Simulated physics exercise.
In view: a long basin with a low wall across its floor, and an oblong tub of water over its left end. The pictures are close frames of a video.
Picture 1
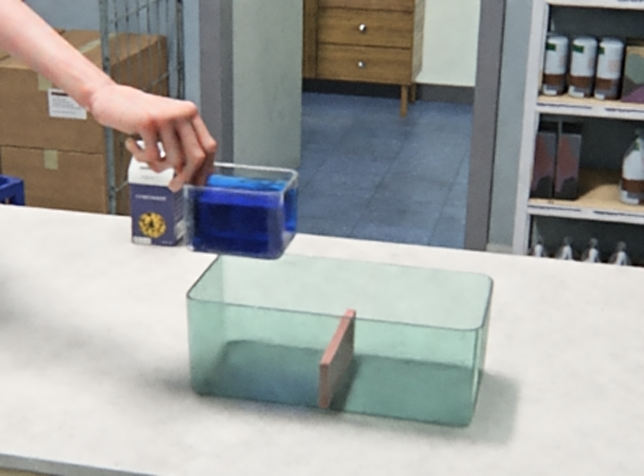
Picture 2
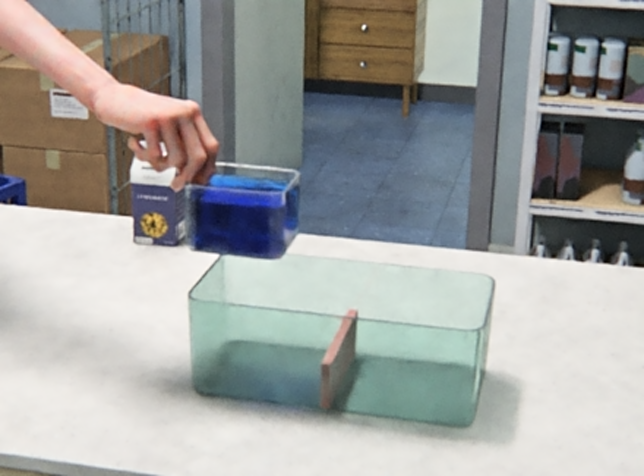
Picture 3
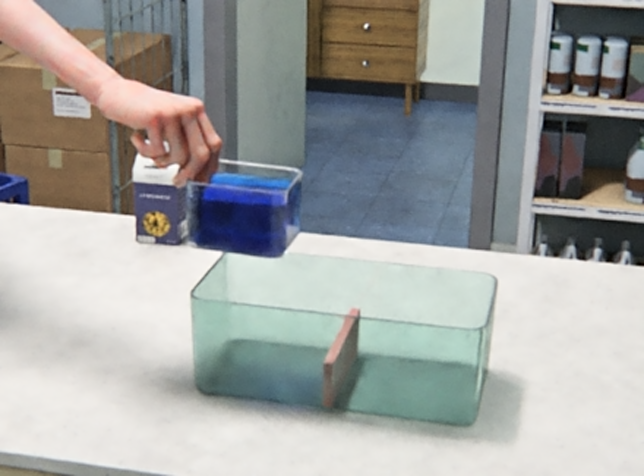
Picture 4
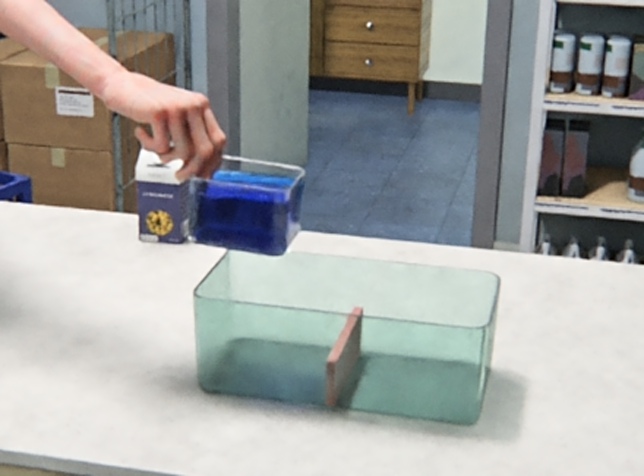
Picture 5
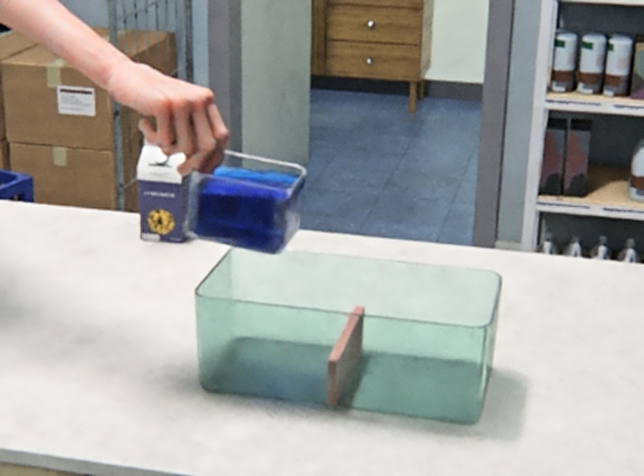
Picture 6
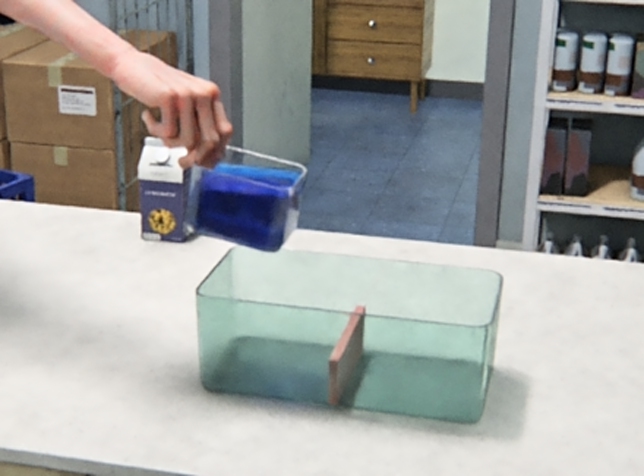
The clip opens with a hand holding a small clear tub of blue liquid, almost level, above the left end of a long greenish basin with a low reddish wall across its floor. The hand stays nearly in place, then slowly tilts the tub slightly, its right side dipping toward the basin.
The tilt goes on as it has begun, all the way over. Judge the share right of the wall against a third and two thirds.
In the end over two thirds is right of the wall.
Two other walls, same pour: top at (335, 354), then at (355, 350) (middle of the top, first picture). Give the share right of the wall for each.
Roughly 90 per cent, and 75 per cent.
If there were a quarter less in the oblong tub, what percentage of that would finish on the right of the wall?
Some 85 per cent.
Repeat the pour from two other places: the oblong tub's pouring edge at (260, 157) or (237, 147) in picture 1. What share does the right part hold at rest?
About 60 and 25 per cent.
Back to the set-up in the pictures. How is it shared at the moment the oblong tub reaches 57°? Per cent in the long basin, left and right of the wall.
Some 5 per cent left and 5 right.
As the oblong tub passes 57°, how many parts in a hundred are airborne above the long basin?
About 20 per cent.
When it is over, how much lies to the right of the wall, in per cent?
Roughly 90 in a hundred.
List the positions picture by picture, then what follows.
The first frame shows tilt 0°; pouring edge (290, 184); surface from (197, 184) to (290, 192); the long basin's rim runs from (205, 273) to (488, 304); the wall's top is at (339, 336).
The second frame shows tilt 0°; pouring edge (292, 184); surface from (198, 183) to (292, 191).
The third frame shows tilt 2°; pouring edge (294, 183); surface from (200, 181) to (294, 189).
The fourth frame shows tilt 4°; pouring edge (297, 182); surface from (203, 179) to (296, 186).
The fifth frame shows tilt 6°; pouring edge (298, 181); surface from (204, 175) to (298, 183).
The sixth frame shows tilt 10°; pouring edge (299, 181); surface from (204, 171) to (299, 181).
A moment on, the oblong tub is tipped part way and 71 per cent is still to pour, 3 is left of the wall and 4 right of it.
Next, the oblong tub is tipped on its side and 21 per cent is still to pour, 4 is left of the wall and 57 right of it.
Then the oblong tub is tipped on its side and 4 per cent is still to pour, 5 is left of the wall and 86 right of it.
Later the oblong tub is tipped on its side and 1 per cent is still to pour, 9 is left of the wall and 89 right of it.
At rest 11 per cent lies left of the wall, 89 right of it and 1 outside.
